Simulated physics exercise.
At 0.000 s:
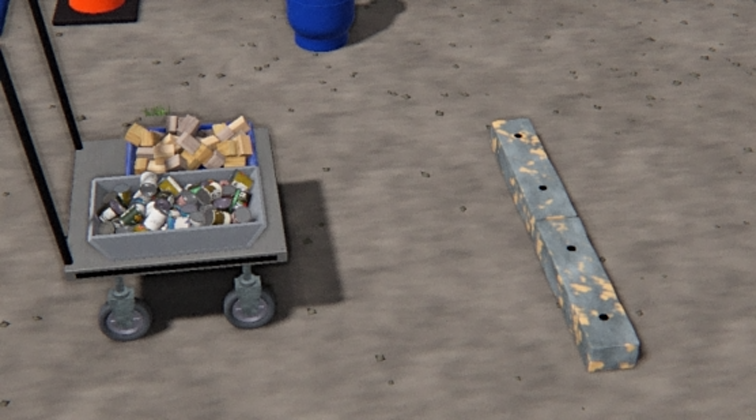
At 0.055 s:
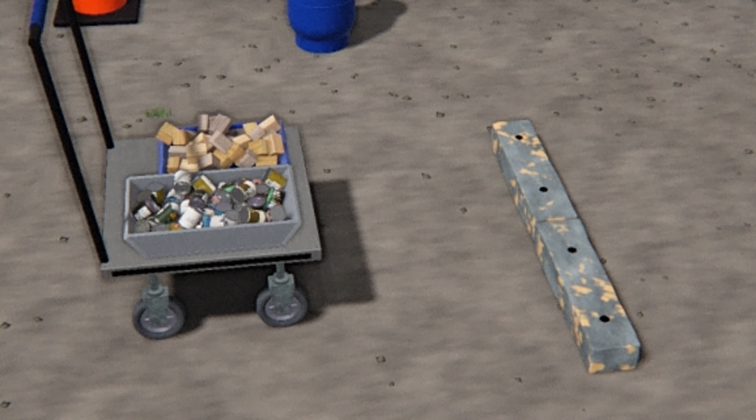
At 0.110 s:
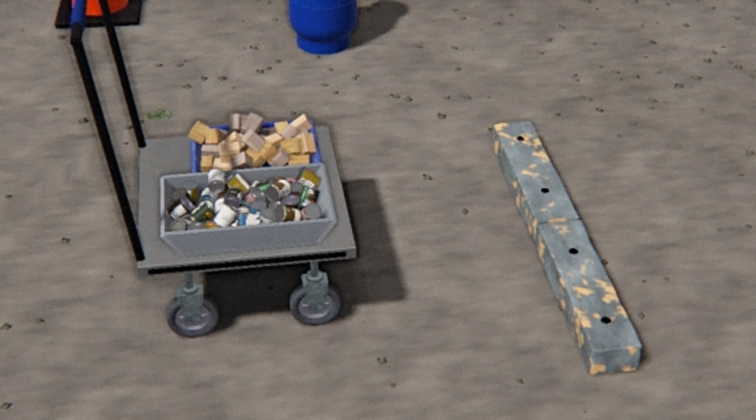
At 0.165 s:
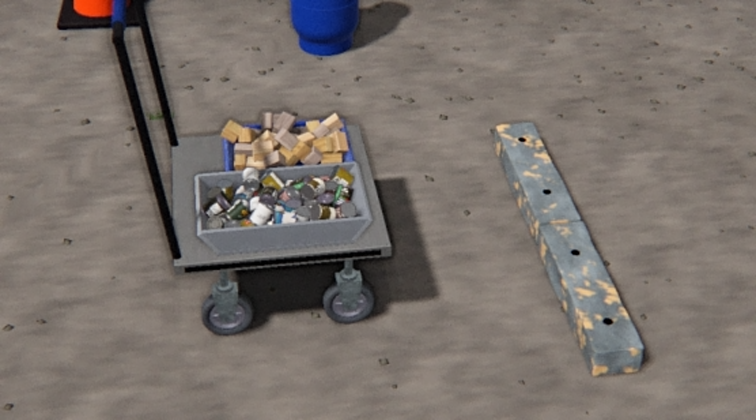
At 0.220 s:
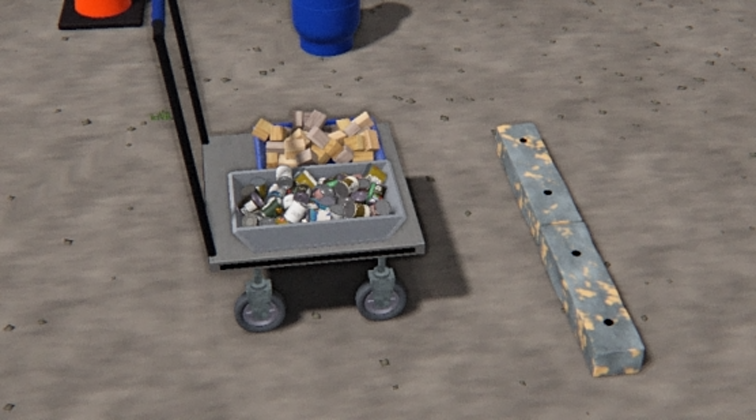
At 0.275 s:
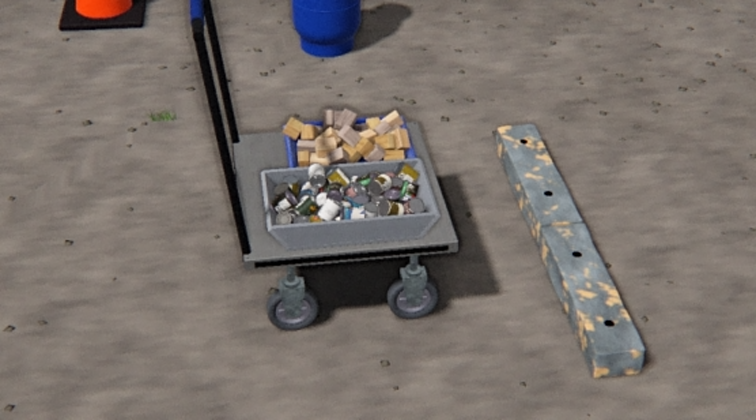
In the video, a flat trolley carrying a blue crate of wooden blocks and a grey crate of small tins rolls steadily rightward across rough ground, drawing closer to a low, speckled step that stays still.
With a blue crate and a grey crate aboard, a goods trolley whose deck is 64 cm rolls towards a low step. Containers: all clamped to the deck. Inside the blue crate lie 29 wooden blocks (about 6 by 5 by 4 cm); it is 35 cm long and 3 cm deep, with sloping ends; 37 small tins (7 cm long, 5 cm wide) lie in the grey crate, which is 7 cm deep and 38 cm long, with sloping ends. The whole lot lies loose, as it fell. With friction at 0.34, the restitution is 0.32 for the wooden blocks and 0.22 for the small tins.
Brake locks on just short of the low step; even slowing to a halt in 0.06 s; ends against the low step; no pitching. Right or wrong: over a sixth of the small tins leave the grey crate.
Wrong, under a sixth leave it.
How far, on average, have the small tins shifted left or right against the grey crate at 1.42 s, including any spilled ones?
About 8 cm to the right.
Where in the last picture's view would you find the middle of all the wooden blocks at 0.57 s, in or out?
Their middle is at about (494, 129).
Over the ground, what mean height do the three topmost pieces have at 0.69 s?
48 cm.
After 0.47 s, it begins to slow.
After 0.57 s, blue crate 28 in, 1 out and grey crate 37 in, 0 out.
After 0.69 s, blue crate 22 in, 7 out and grey crate 35 in, 2 out.
After 0.92 s, blue crate 18 in, 11 out and grey crate 35 in, 2 out.
Final count (at 1.42 s), blue crate 17 in, 12 out and grey crate 34 in, 3 out. Asked share, 3 of 37, 8 per cent.
